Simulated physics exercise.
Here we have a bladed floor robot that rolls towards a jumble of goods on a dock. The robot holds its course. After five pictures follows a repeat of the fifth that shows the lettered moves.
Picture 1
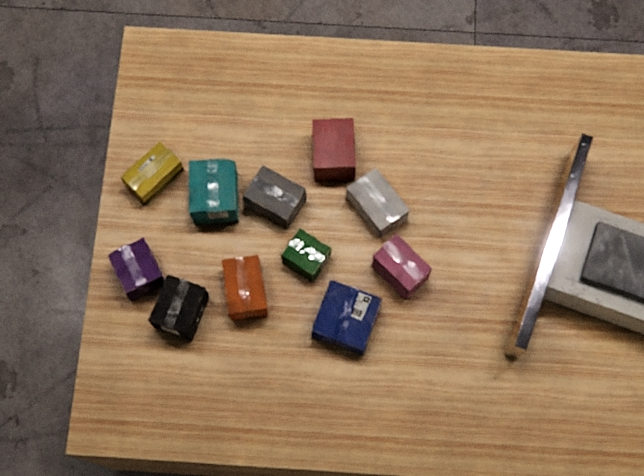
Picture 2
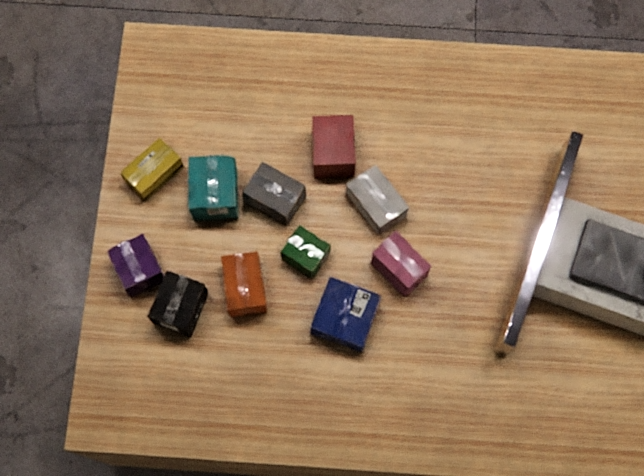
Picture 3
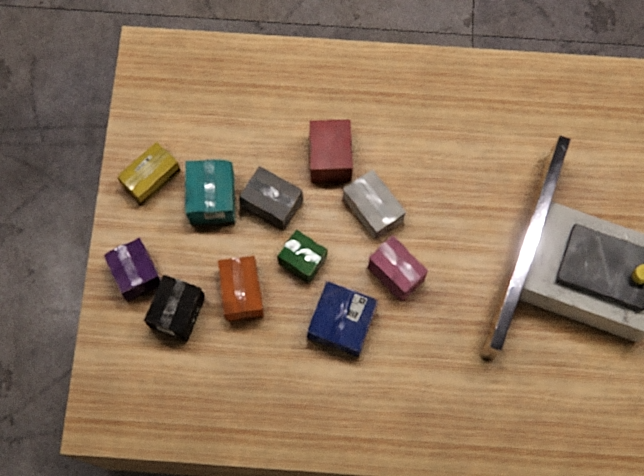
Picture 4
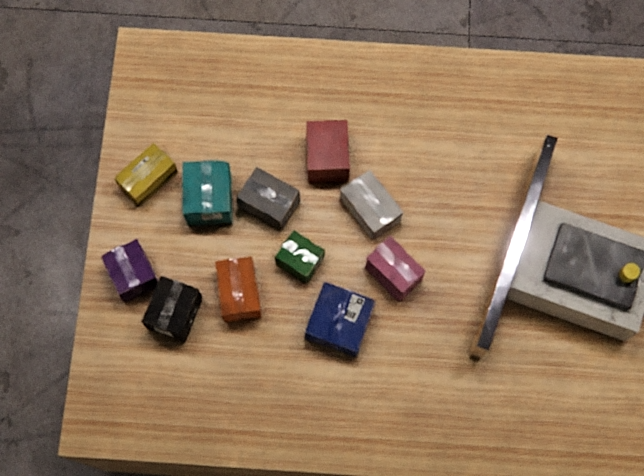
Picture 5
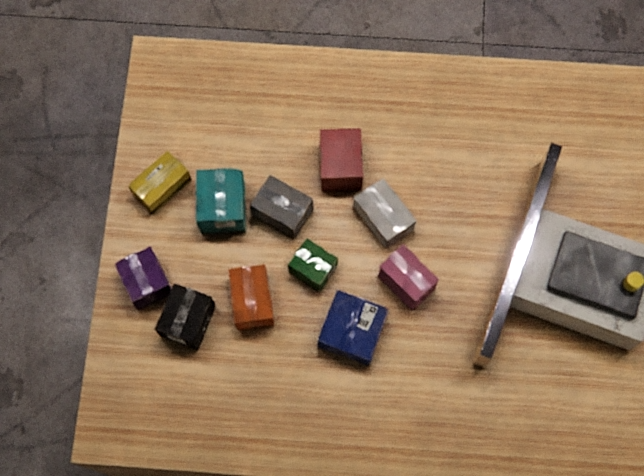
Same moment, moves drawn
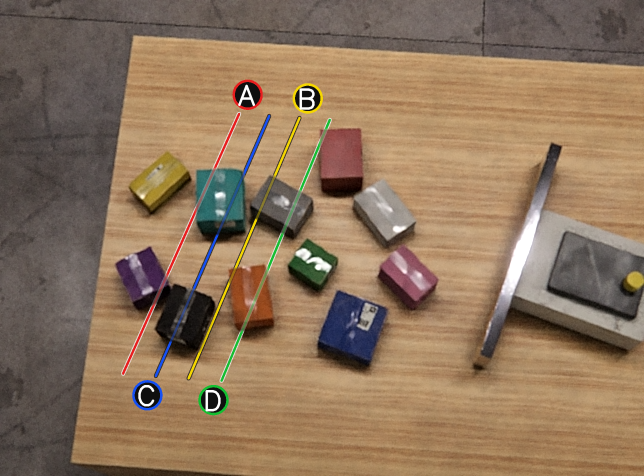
On a wooden surface, a pale machine with a long dark blade across its front crept a short way left toward a scattered group of small colourful boxes, which stayed where they were.
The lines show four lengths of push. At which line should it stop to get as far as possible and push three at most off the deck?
No fourth one falls up to C.
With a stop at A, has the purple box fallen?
Yes.
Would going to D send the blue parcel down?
By then, no.
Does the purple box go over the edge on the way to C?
By then, yes.
On the copy, A at (183, 238); B at (246, 243); C at (215, 240); D at (278, 245).
On C. First, robot (480, 264); blue parcel (344, 326); white parcel (380, 212).
Then, robot (368, 257); purple box (121, 278); yellow parcel (153, 183).
Finally, robot (281, 251); purple box over the edge; yellow parcel over the edge; two fallen.
By contrast, A drops five; B is within the limit but short; D is within the limit but short.
